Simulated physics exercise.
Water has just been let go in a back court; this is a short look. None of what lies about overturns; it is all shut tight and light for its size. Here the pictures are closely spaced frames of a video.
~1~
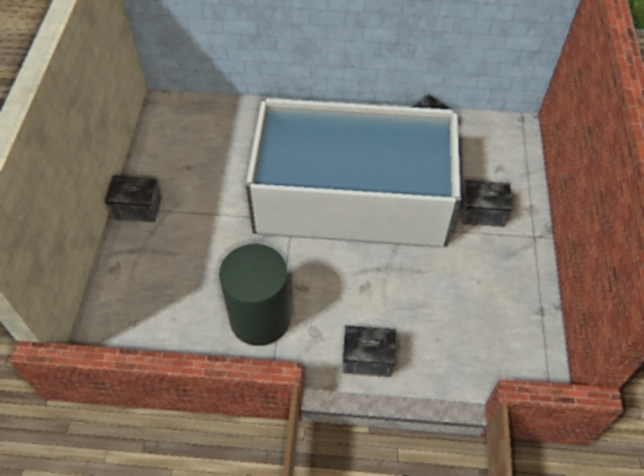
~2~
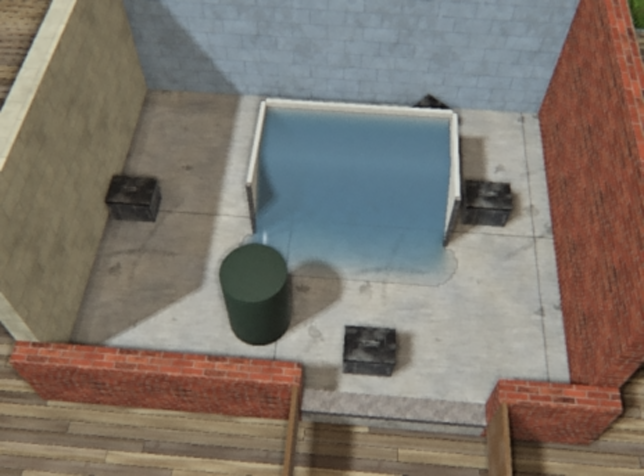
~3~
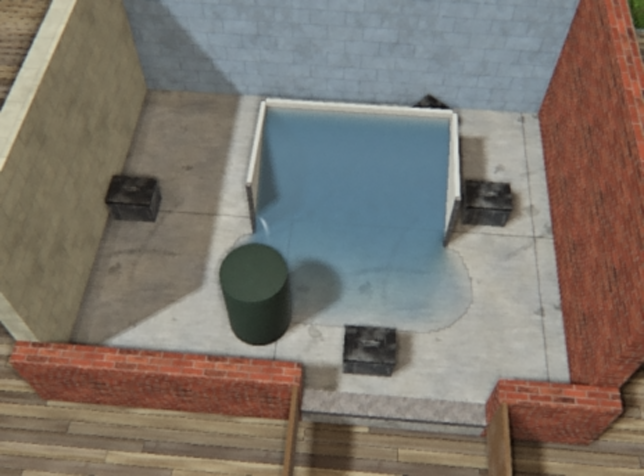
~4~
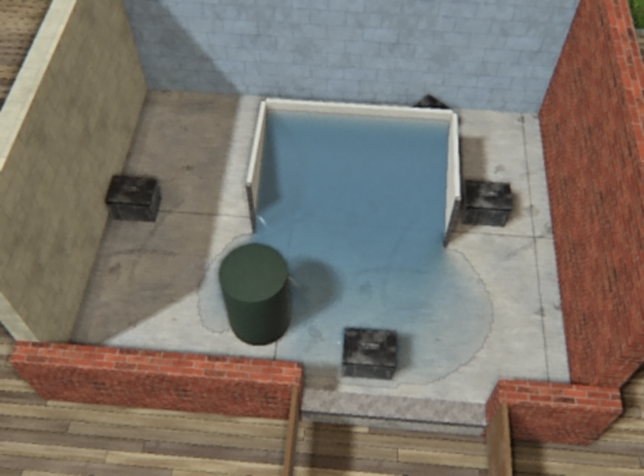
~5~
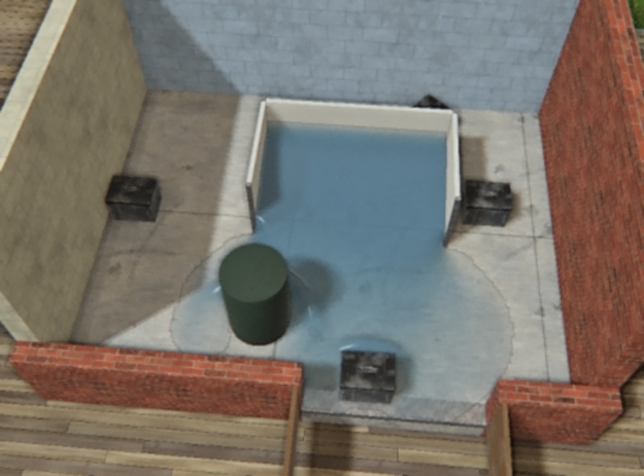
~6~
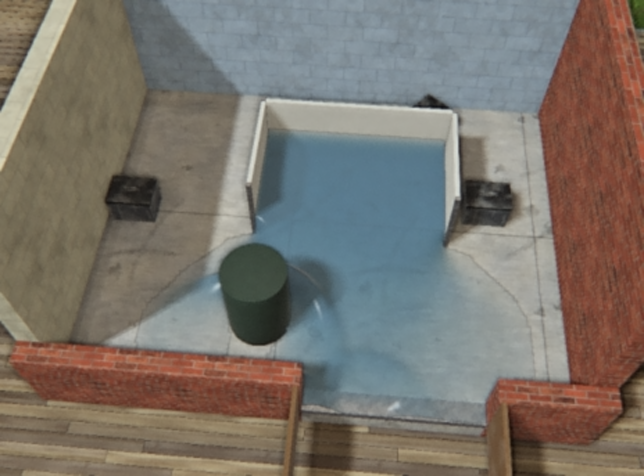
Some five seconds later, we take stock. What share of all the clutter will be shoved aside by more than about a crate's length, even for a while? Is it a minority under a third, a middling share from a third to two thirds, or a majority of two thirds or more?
A middling share.
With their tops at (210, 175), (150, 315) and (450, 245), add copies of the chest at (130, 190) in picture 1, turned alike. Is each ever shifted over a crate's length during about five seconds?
Okay, in order the twins go nowhere much, a long way, a long way.
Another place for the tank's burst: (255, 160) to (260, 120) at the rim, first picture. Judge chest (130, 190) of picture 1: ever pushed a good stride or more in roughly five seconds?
For that one: Shifted that much.
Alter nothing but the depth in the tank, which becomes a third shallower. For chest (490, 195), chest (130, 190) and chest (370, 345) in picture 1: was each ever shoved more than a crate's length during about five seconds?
The first stayed below the mark, the next stayed below the mark, and the last passed the mark.
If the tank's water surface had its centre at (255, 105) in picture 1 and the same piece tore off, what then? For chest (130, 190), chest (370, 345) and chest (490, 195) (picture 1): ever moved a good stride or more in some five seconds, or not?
Covered the distance, covered the distance, short of it.
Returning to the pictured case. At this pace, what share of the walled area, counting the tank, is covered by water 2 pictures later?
About 50 percent.
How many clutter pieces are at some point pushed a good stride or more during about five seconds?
I make it 2.
A moment on, 1 of 5 are well off their spots; 0 afloat.
Next, 1 of 5 are well off their spots; 0 afloat.
Later, 2 of 5 are well off their spots; 0 afloat.
In the end, 2 of 5 are well off their spots, and 2 have been at some point; 0 afloat.
